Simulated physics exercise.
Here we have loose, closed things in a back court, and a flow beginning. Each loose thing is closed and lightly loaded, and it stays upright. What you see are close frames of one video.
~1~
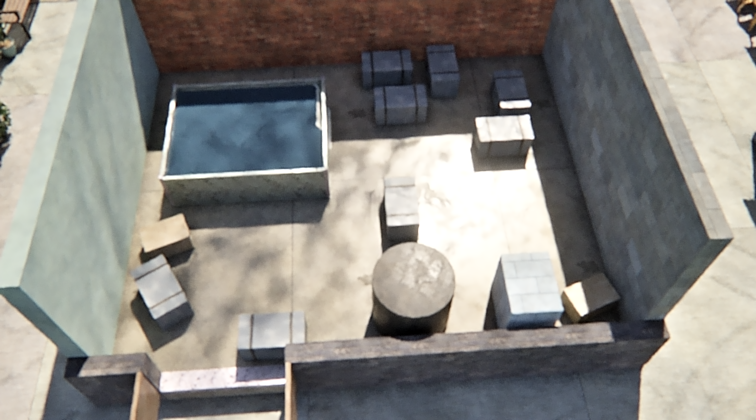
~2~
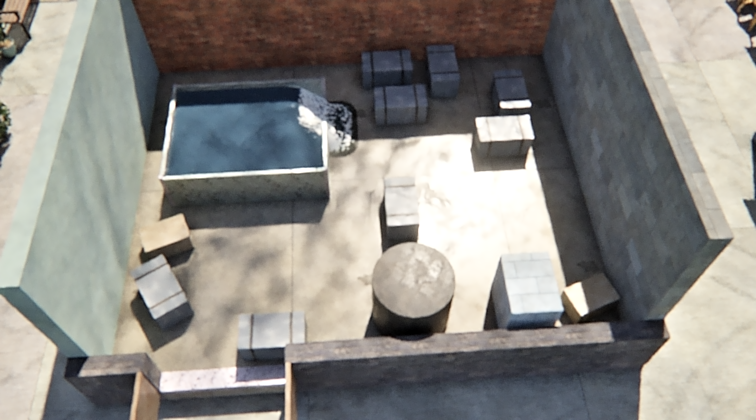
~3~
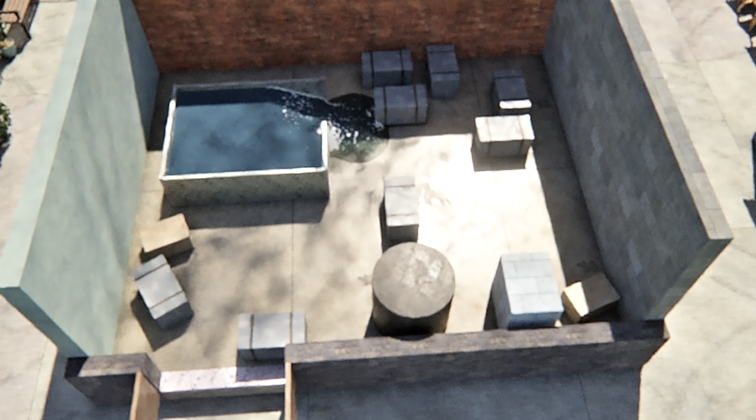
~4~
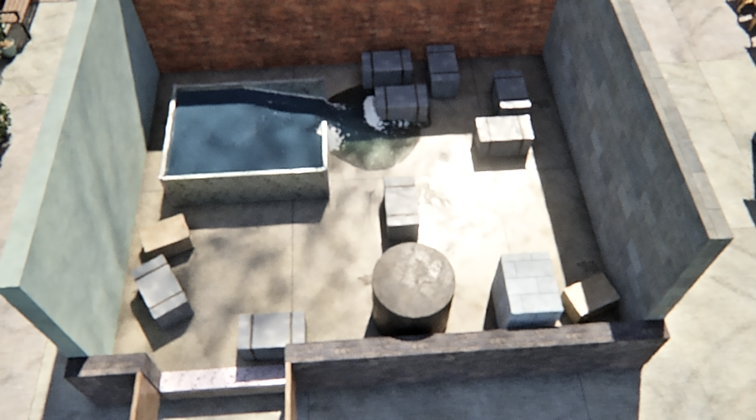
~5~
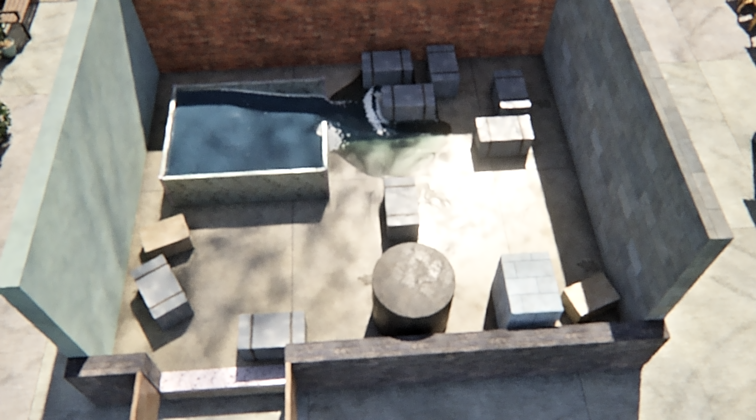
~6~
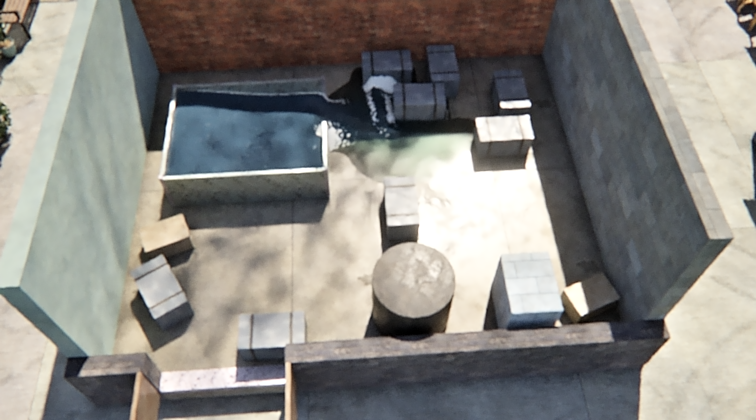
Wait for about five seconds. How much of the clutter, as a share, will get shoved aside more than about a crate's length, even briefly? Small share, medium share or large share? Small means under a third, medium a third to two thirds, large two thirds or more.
A medium share.
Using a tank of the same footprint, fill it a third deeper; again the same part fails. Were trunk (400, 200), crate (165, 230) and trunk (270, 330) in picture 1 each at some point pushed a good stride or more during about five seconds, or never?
Well, in sequence: Not carried that far, not carried that far, not carried that far.
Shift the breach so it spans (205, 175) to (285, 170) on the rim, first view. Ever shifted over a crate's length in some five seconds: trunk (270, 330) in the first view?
Lab note - outcome: Distance reached.
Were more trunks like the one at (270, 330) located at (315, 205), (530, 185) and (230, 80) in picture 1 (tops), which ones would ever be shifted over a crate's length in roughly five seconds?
Per listing: Largely stays, cleared out, largely stays.
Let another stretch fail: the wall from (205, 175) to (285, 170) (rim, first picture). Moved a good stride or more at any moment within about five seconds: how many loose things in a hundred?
About 20 %.
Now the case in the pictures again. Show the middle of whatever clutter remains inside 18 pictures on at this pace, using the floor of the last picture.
Close to (418, 196).
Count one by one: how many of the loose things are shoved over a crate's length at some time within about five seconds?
It adds up to 4.
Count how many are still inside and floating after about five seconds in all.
The total here is 4.
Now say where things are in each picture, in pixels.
A trunk at (400, 96), on the bottom; a trunk at (387, 61) rests on the ground; 0 of 10 have shifted, in the first picture.
A trunk at (400, 96) rests on the ground; a trunk at (387, 61), on the bottom; 0 of 10 have shifted, in the second picture.
A trunk at (400, 96), on the bottom; a trunk at (387, 61), on the bottom; 0 of 10 have shifted, in the third picture.
A trunk at (401, 96), on the bottom; a trunk at (387, 61), on the bottom; 0 of 10 have shifted, in the fourth picture.
A trunk at (408, 95) rests on the ground, close to its start; a trunk at (387, 61), on the bottom; 1 of 10 have shifted, in the fifth picture.
A trunk at (419, 94), on the bottom, close to its start; a trunk at (387, 60) rests on the ground; 1 of 10 have shifted, in the sixth picture.
A moment on, 1 of 10 are well off their spots; 0 afloat.
Next, 3 of 10 are well off their spots; 1 afloat.
Later, 3 of 10 are well off their spots; 4 afloat.
In the end, 3 of 10 are well off their spots, and 4 have been at some point; 4 afloat.
